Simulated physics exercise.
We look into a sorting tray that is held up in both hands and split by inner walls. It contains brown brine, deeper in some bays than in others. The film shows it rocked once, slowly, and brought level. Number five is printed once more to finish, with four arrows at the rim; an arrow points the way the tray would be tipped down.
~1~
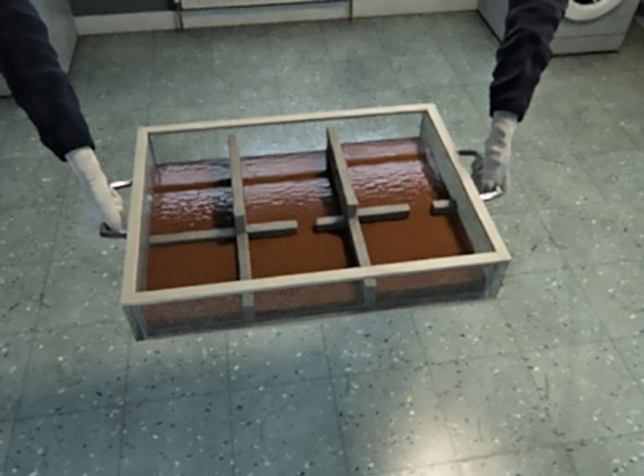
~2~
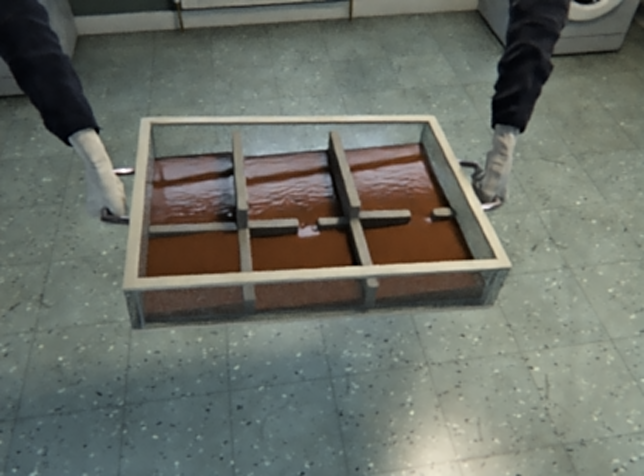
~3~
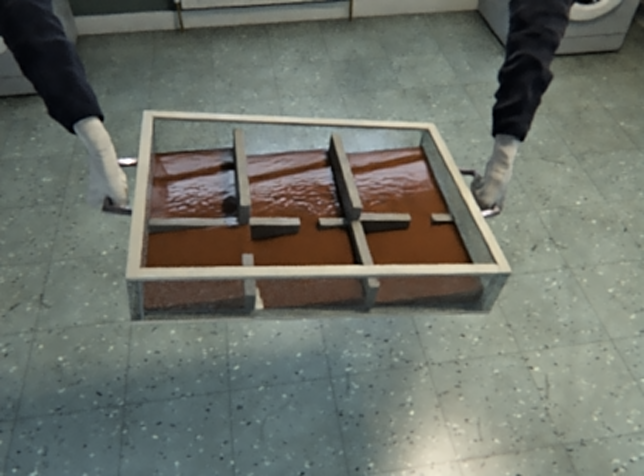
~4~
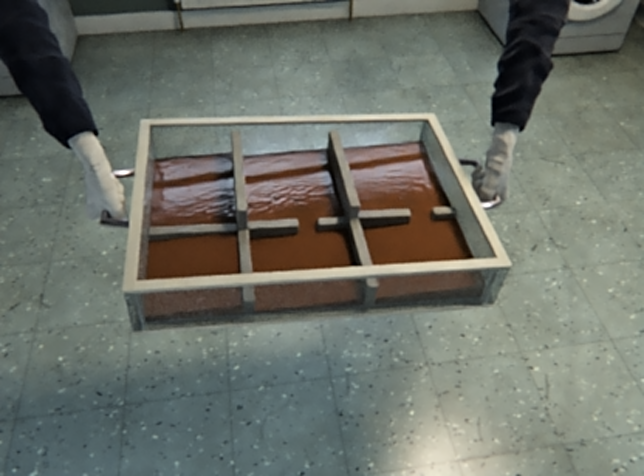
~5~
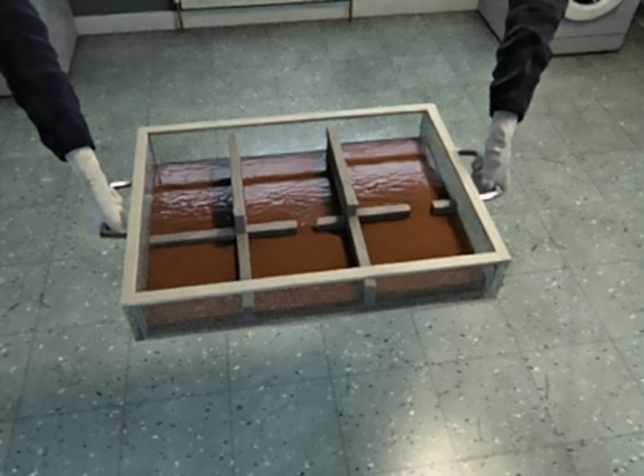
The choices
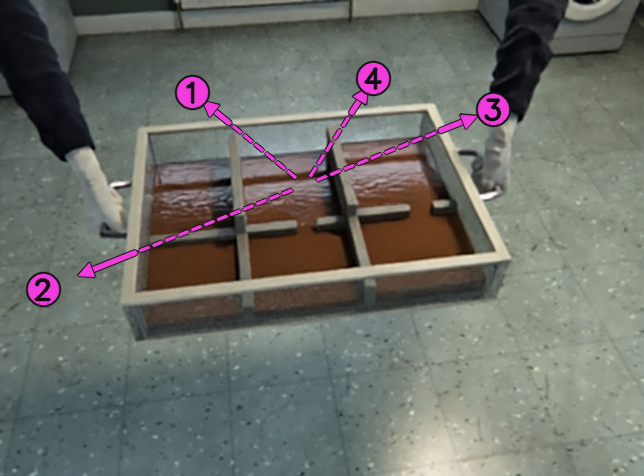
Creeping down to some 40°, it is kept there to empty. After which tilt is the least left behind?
2 is best.
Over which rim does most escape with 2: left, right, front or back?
The left rim.
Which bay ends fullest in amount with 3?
The back right bay.
On the marked copy, 1 ends at (207, 104); 2 ends at (83, 273); 3 ends at (471, 118); 4 ends at (364, 92).
Choosing 1, about 30 % stays in the tray, the largest part in the back left bay.
Choosing 2, about 20 % stays in the tray, the largest part in the front left bay.
Choosing 3, about 33 % stays in the tray, the largest part in the back right bay.
Choosing 4, about 28 % stays in the tray, the largest part in the back right bay.
